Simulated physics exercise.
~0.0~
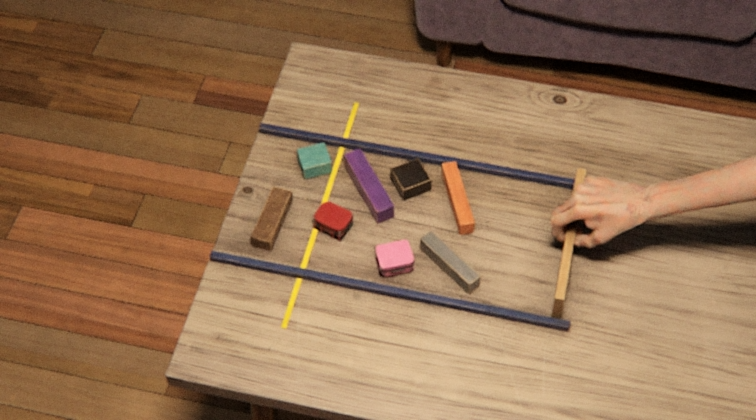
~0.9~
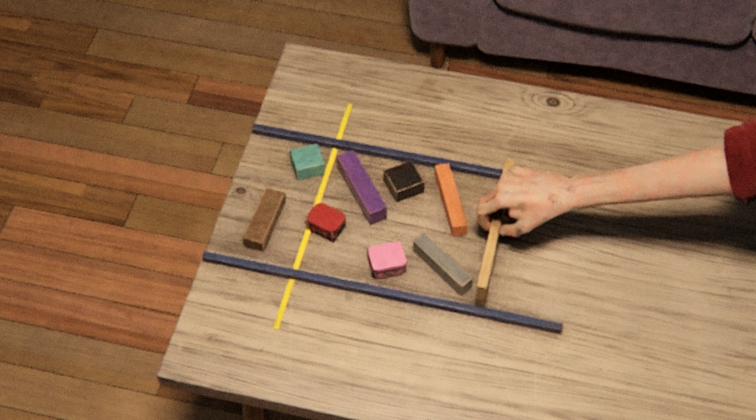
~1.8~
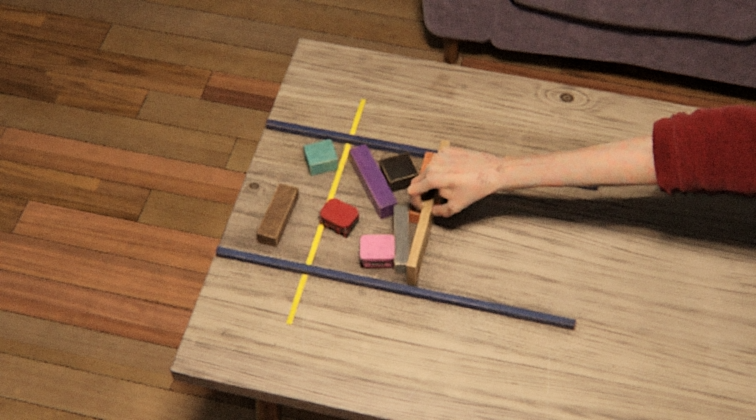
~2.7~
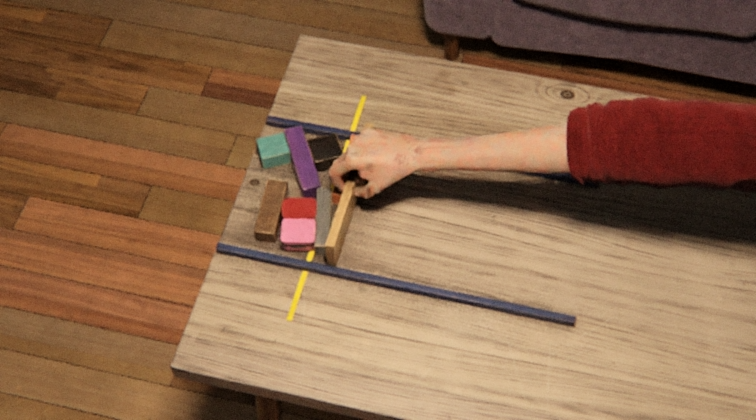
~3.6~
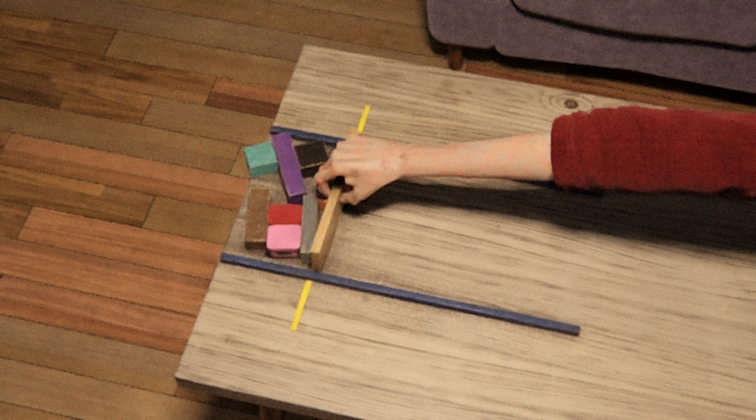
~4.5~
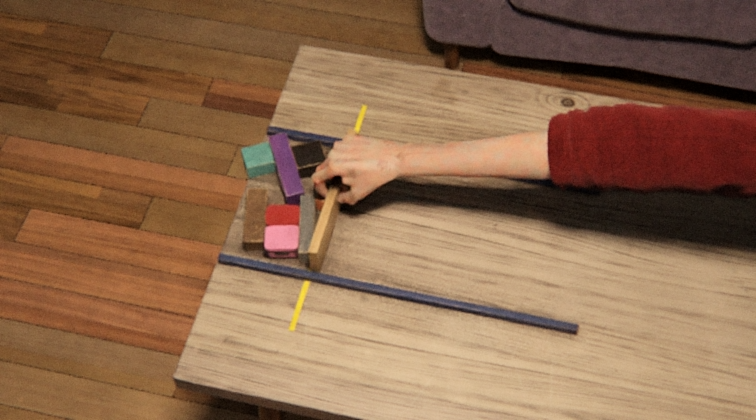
Hand pushing a wooden board leftward along a tabletop channel, bunching coloured bars and blocks near the table's end, none falling.
